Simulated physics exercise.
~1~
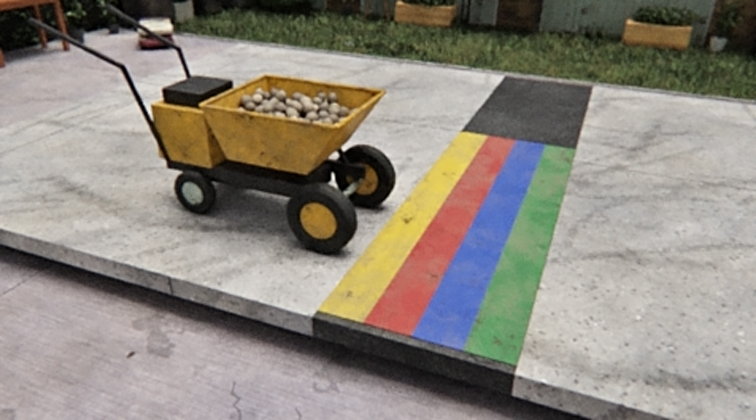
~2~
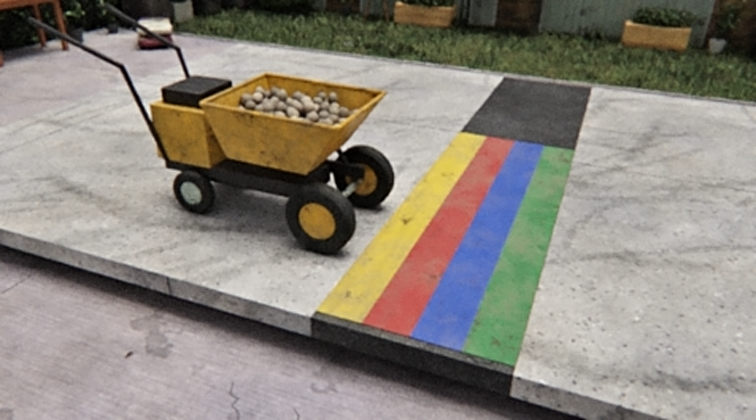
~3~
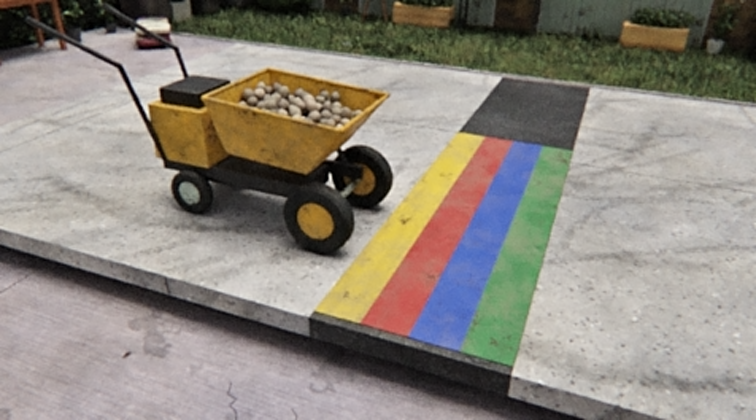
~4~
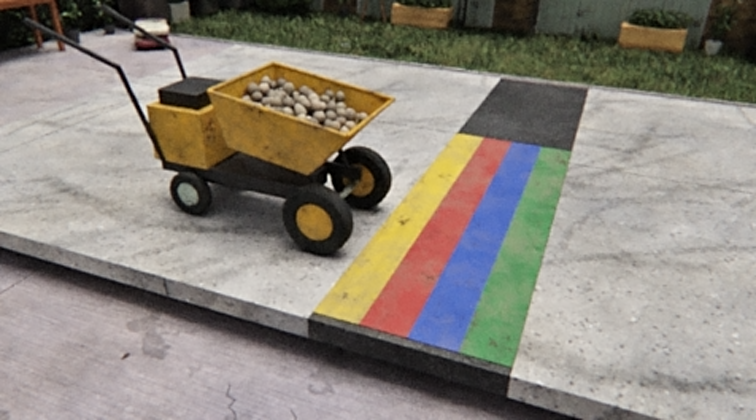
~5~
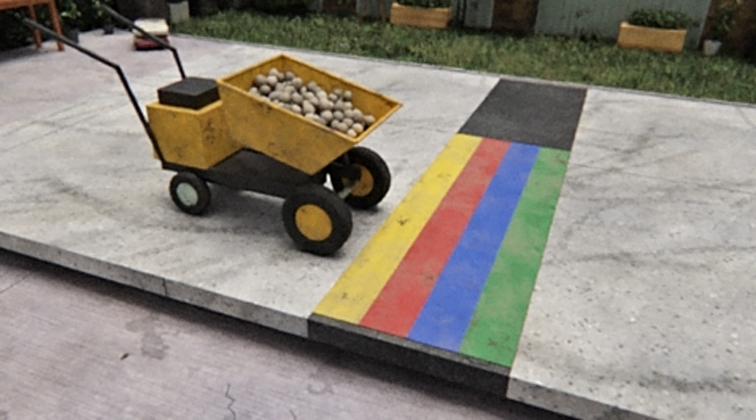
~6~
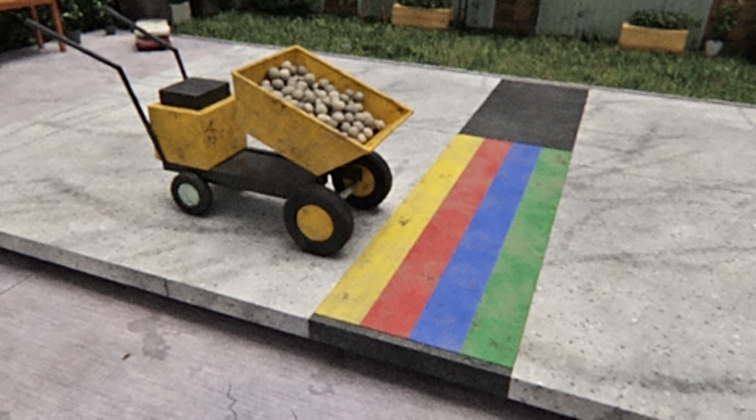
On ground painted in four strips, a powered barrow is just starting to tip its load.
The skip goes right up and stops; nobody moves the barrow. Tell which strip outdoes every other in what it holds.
The blue strip holds the most.
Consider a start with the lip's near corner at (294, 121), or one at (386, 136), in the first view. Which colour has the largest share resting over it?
On the first try it comes out as the red strip, and on the second as the green one.
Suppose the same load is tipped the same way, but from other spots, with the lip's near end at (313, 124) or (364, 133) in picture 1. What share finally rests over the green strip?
I'd put it at around 10 percent the first time and 30 percent the second.
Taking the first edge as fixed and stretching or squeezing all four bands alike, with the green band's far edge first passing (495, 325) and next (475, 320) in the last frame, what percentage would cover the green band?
About 30 % and 30 %.
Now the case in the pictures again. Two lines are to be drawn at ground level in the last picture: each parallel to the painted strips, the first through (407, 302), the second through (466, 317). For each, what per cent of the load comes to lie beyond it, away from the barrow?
Around 80 per cent for the first, around 30 per cent for the second.
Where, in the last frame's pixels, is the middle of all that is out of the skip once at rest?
I'd place the middle at about (476, 251).
Shortly afterwards, skip tipped steeply; the whole lot in the skip.
Next, skip tipped right over; near two thirds in the skip; a little over the red strip; near a quarter over the blue strip; only a few over the green strip.
Some moments later, skip tipped right over; a little in the skip; only a few over the yellow strip; near a quarter over the red strip; near a third over the blue strip; near a quarter over the green strip; a little off the paint.
In the end, skip tipped right over; a little in the skip; only a few over the yellow strip; near a quarter over the red strip; near a third over the blue strip; near a quarter over the green strip; a little off the paint.
